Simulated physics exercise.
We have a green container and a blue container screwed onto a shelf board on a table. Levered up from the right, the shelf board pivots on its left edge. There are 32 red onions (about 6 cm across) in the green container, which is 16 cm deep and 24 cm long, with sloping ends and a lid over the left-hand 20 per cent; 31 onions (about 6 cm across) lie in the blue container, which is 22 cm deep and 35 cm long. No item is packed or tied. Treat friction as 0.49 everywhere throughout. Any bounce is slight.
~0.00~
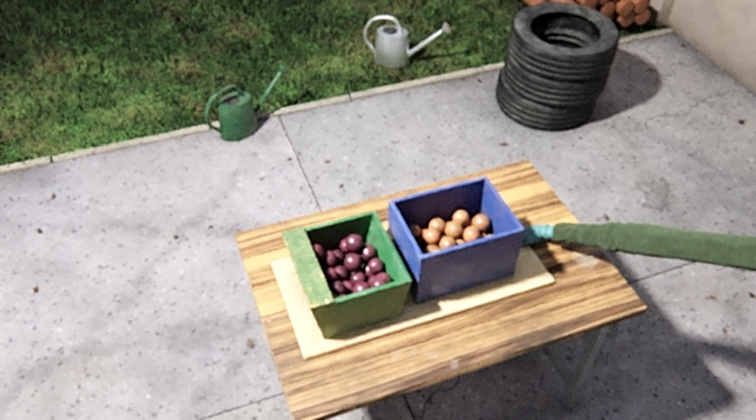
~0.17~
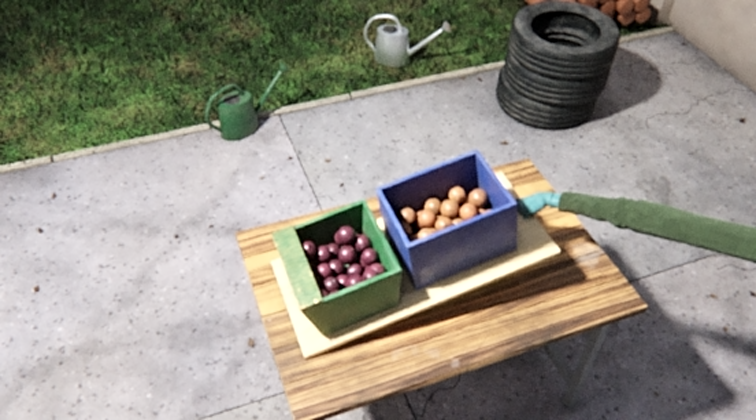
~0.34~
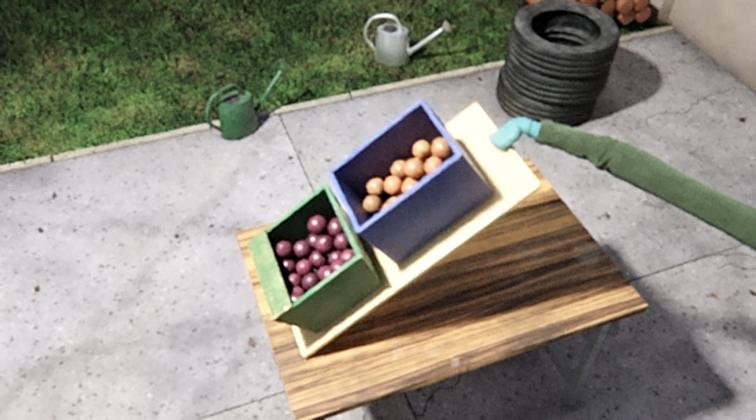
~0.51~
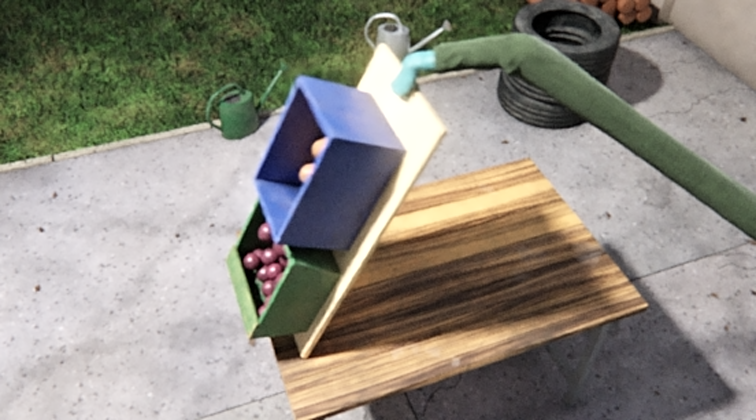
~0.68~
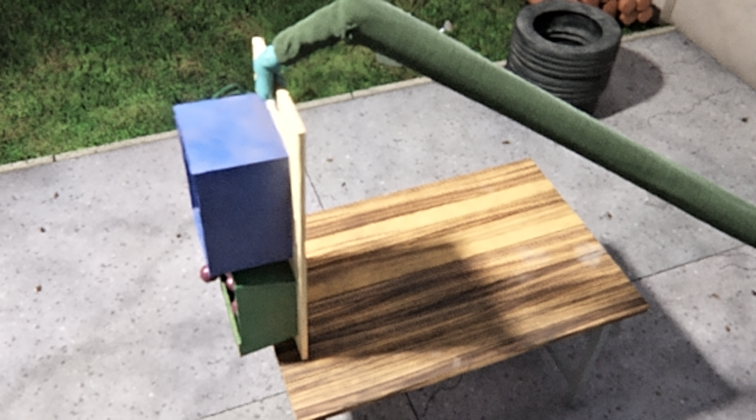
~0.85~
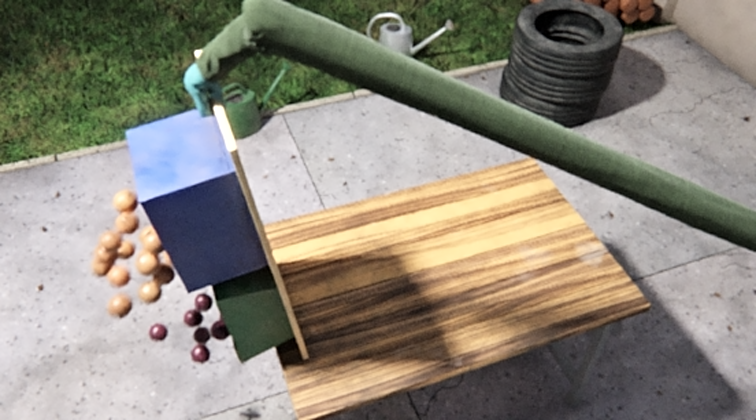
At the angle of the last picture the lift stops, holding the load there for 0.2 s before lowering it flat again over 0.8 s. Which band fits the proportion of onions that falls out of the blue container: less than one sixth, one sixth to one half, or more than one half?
It retains a minority.
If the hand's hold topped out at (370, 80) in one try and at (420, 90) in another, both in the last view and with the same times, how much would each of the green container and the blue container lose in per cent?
Loss per try - green container 0 / 0 percent, blue container 30 / 0 percent.
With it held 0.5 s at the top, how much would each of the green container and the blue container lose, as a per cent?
Green container 40%, blue container 100%.
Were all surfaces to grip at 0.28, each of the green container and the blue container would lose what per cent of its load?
In that case the green container sheds 40 per cent, while the blue container sheds 100 per cent.
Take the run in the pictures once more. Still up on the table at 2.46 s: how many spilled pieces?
About 0.
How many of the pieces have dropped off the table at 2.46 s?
About 45.
After 1.11 s, tilt 95°; 11 of 32 out of the green container and 29 of 31 out of the blue container.
After 1.43 s, tilt 52°; 13 of 32 out of the green container and 31 of 31 out of the blue container.
After 1.88 s, tilt 0°; 13 of 32 out of the green container and 31 of 31 out of the blue container.
When it is over (at 2.46 s), 13 of 32 out of the green container and 31 of 31 out of the blue container. Asked share, 31 of 31, 100 per cent.
